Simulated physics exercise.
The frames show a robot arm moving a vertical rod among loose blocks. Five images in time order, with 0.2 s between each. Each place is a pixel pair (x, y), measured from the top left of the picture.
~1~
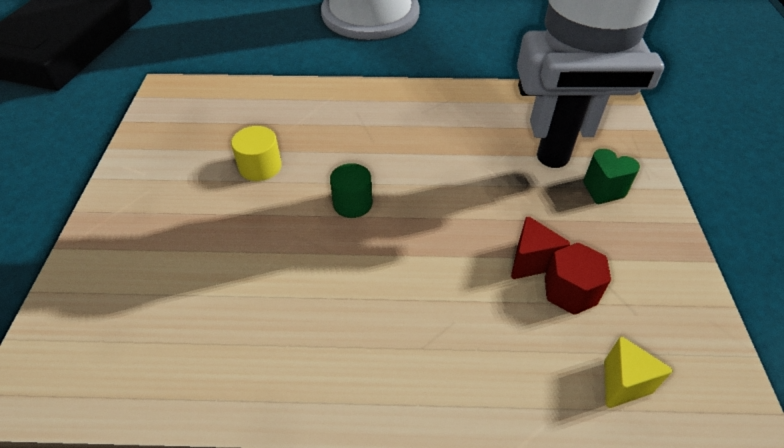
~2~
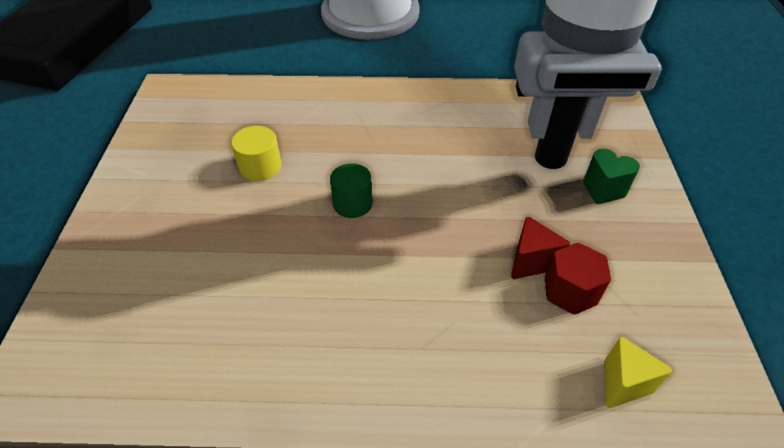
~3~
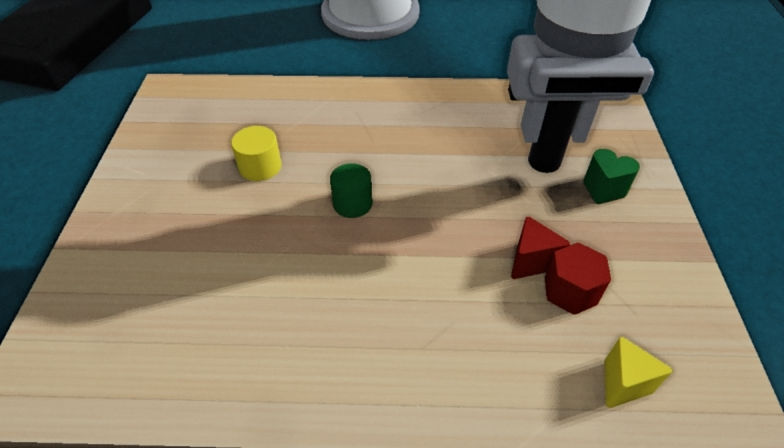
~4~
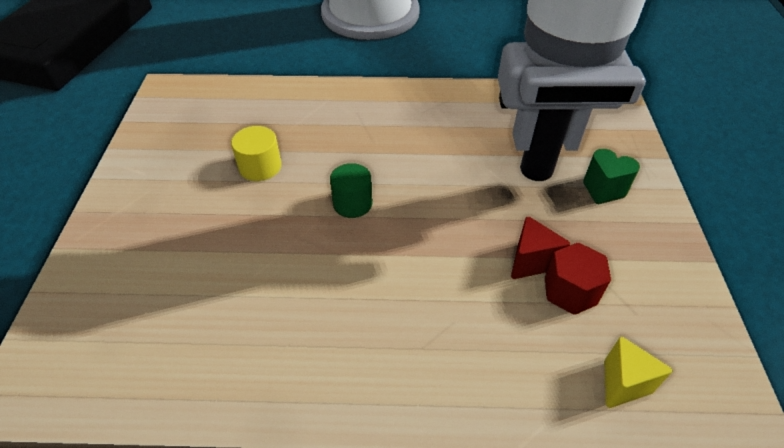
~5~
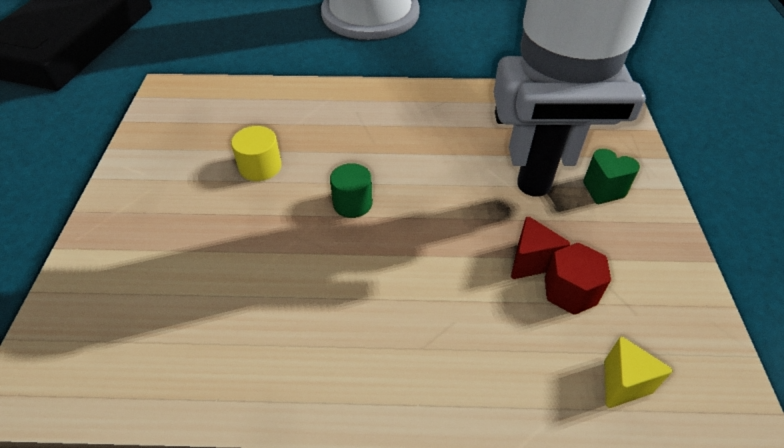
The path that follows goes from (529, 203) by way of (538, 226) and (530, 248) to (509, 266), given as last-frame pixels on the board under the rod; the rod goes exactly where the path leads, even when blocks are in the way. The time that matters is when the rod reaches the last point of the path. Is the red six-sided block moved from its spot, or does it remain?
Left where it is.
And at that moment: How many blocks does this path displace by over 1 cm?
The count will be 1.
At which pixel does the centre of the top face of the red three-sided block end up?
Answer: (524, 271).
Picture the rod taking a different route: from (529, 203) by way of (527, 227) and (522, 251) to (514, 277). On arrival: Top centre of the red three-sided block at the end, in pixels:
I expect it at (537, 283).
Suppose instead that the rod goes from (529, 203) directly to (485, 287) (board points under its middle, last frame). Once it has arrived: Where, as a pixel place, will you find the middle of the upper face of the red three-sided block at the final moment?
Pixel (536, 265).
The first path, step by step. Halfway along, rod at (543, 223); red three-sided block at (538, 240).
At the end, rod at (513, 249); red three-sided block at (524, 271), turned 60° anticlockwise; red six-sided block unmoved.
